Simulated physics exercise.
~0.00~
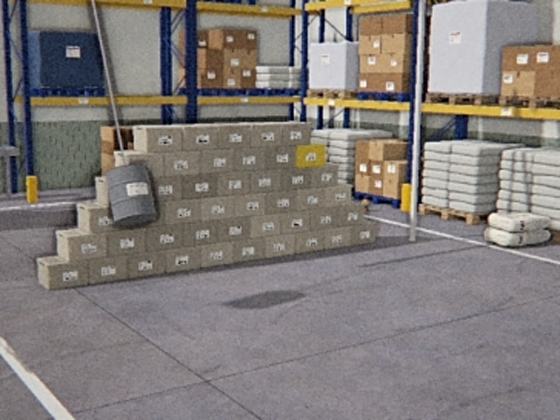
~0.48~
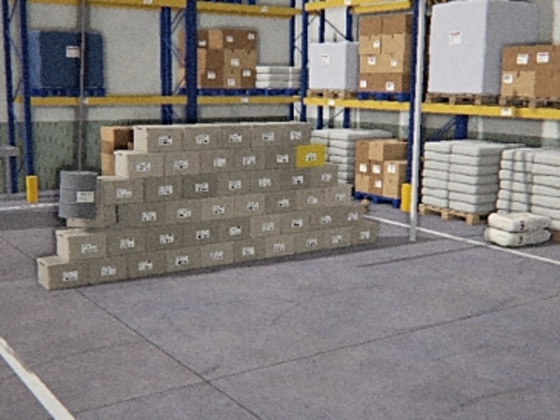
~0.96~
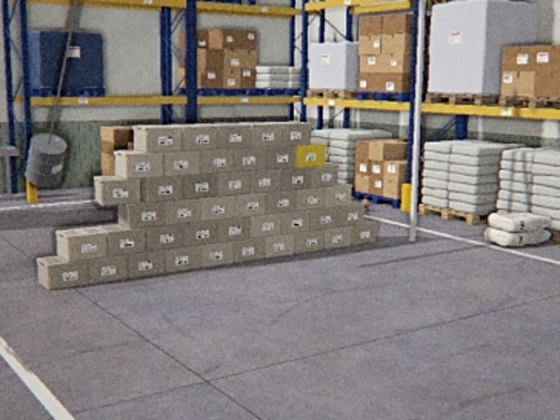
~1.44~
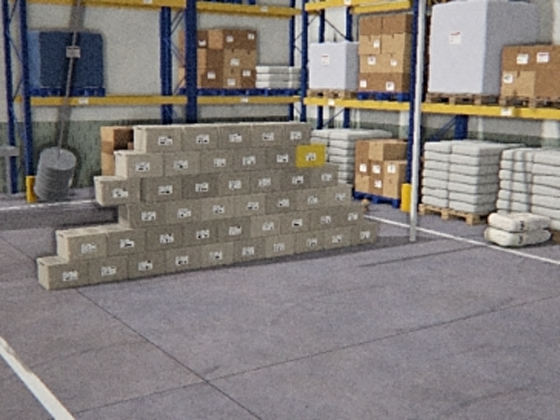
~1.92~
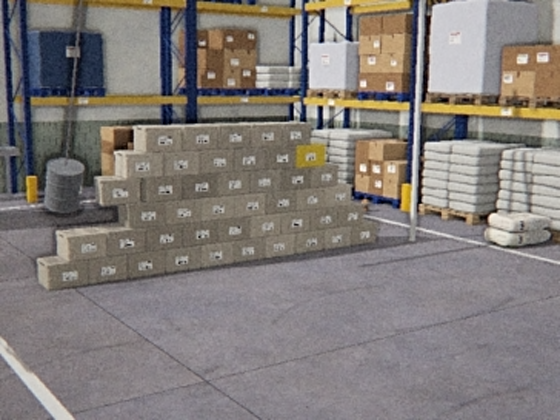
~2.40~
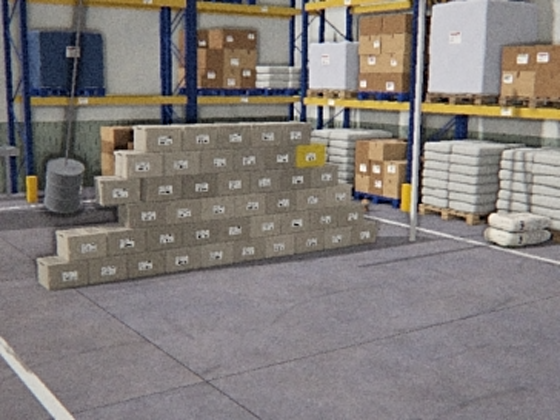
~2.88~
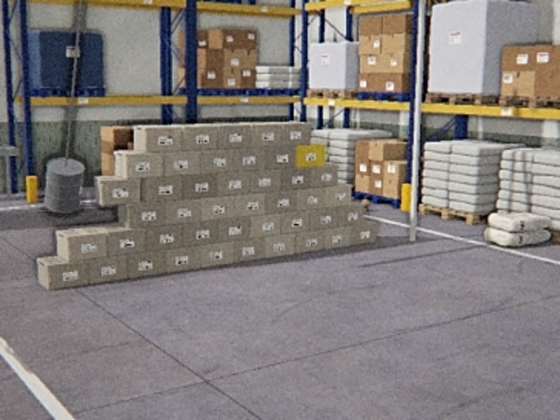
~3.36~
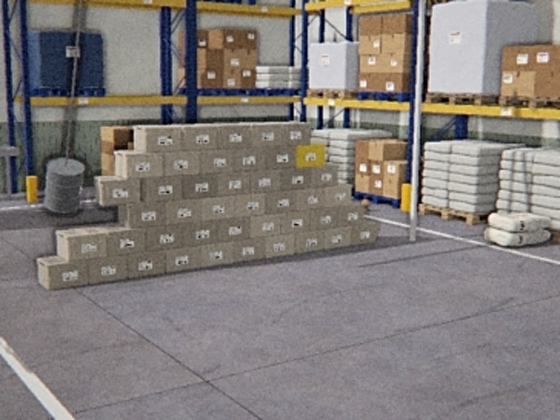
A grey drum hanging on a line in a warehouse swings left past the stepped end of a wall of stacked grey blocks, rises, then drops back and settles beside it, leaving a small gap at that end while the rest, including the yellow block, stays standing.
